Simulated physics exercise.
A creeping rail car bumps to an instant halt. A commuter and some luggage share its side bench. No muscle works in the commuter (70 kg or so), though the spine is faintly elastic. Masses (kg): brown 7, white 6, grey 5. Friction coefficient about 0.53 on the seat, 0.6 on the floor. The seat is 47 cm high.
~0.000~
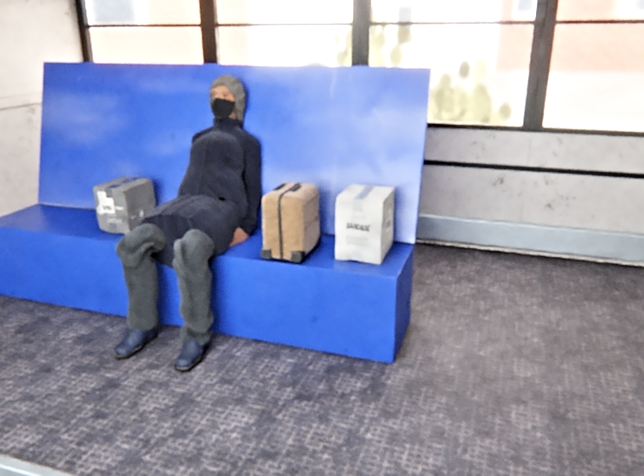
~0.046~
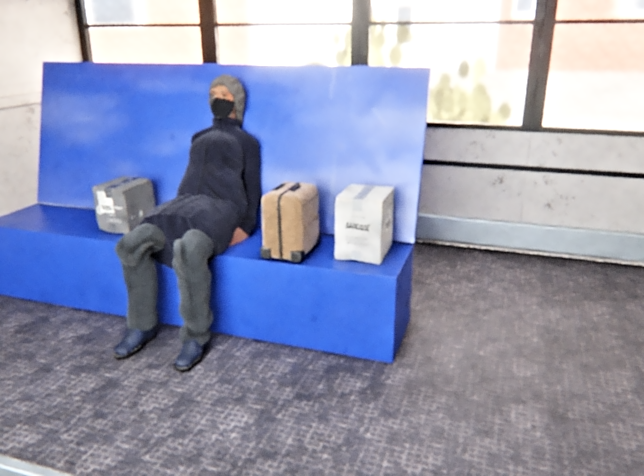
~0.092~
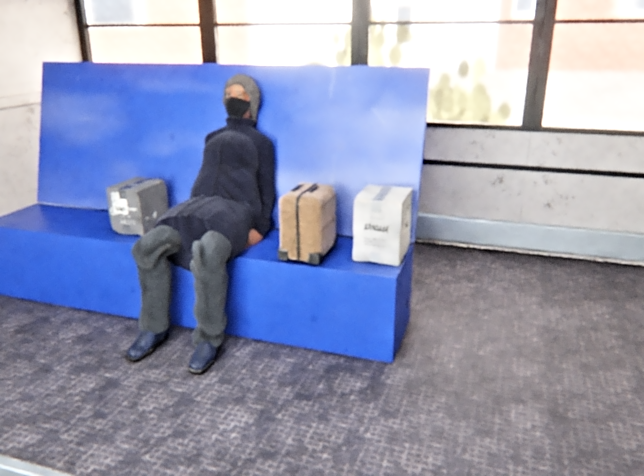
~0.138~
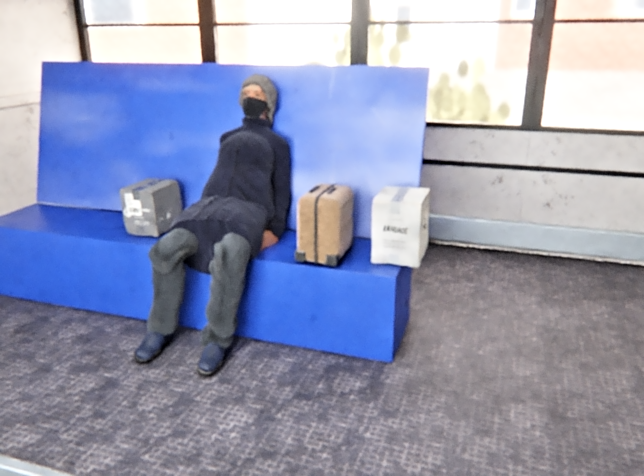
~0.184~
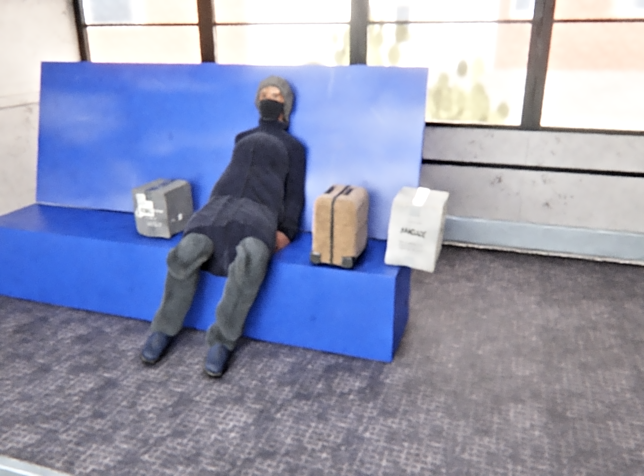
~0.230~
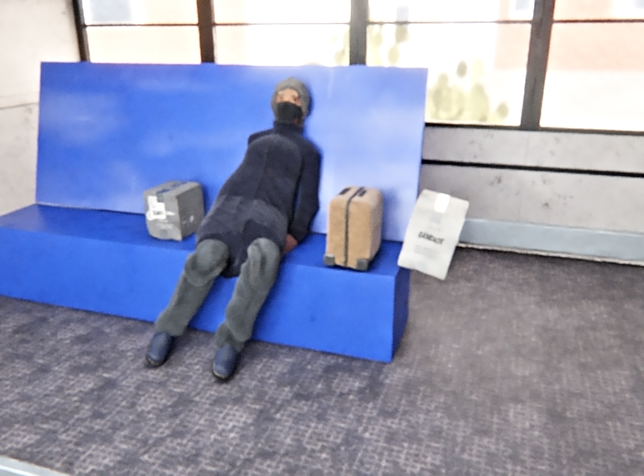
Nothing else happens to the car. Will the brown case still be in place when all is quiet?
Here the brown case tumbles off.
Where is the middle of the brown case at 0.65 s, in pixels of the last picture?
At about (410, 231).
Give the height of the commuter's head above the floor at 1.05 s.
Roughly 50 cm.
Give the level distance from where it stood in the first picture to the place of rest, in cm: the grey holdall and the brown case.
Grey holdall 60, brown case 100.
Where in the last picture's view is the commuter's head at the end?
At about (420, 271).
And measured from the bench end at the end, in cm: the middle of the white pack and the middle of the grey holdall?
White pack 80 past, grey holdall 110 short.
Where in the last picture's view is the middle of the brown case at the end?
Near (465, 351).
After 0.40 s the brown case is 6 cm short of the bench end, tilted 5°, near (390, 229) in the last picture's view.
After 0.65 s the brown case is 3 cm past the bench end, tilted 30°, near (410, 231) in the last picture's view; the grey holdall 112 cm short of the bench end, tilted 0°.
After 1.05 s the brown case is 35 cm past the bench end, tilted 90°, near (464, 351) in the last picture's view; the grey holdall 112 cm short of the bench end, tilted 0°.
At rest, 2.7 s, brown case drops off; white pack drops off; grey holdall stays on; commuter's hips keep to the seat.
